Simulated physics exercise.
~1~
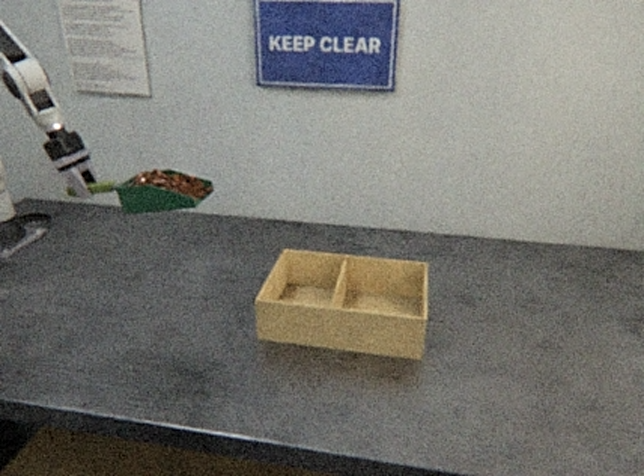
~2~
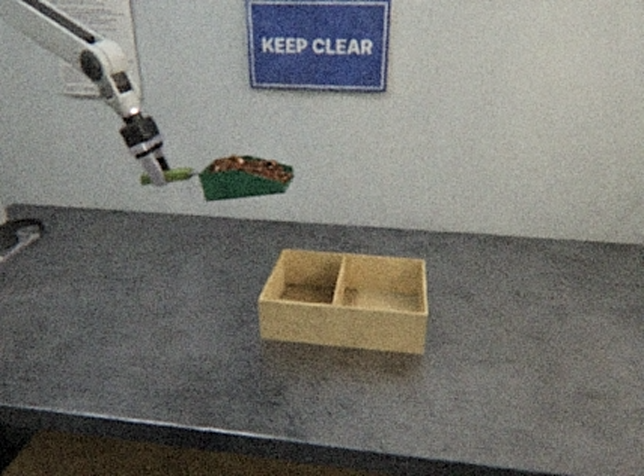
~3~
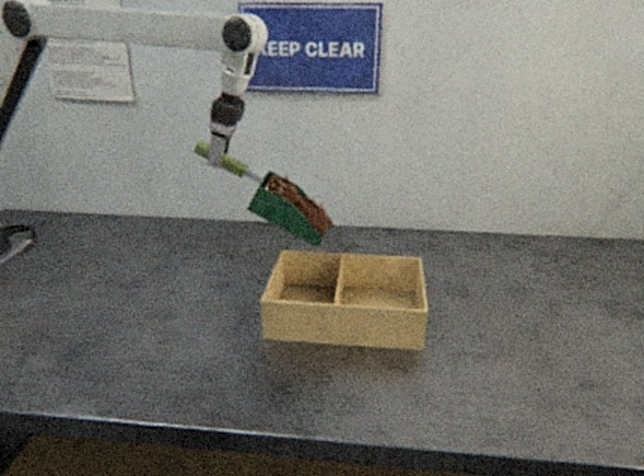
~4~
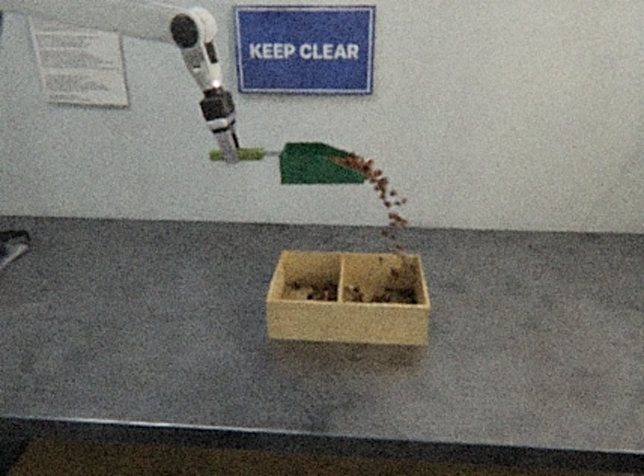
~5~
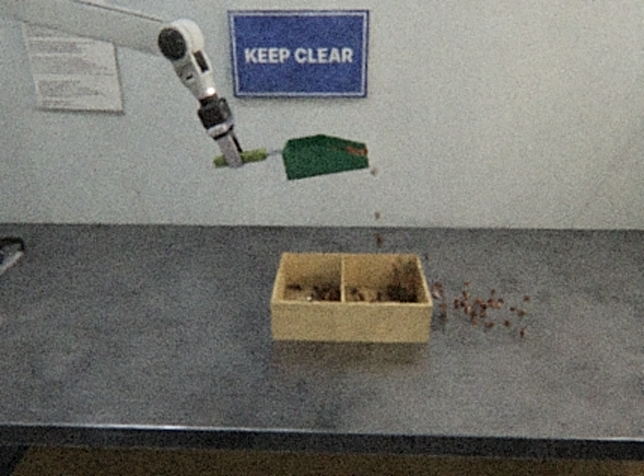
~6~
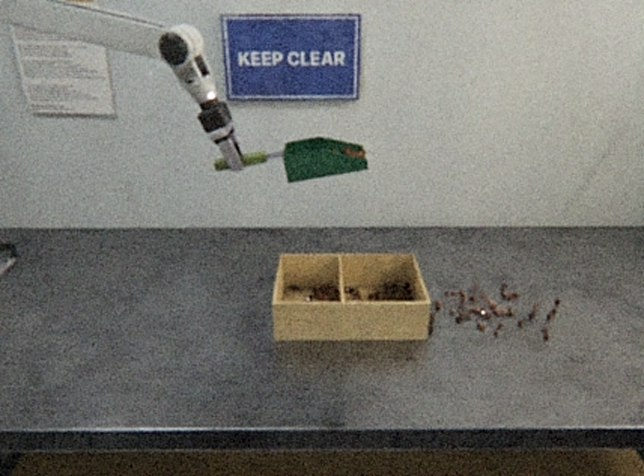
A robot arm carried a green scoop heaped with small brown pellets rightward over a divided wooden box, tipped it, then leveled it as pellets streamed down, leaving some in both compartments, some scattered on the table to the right, and some still in the scoop.
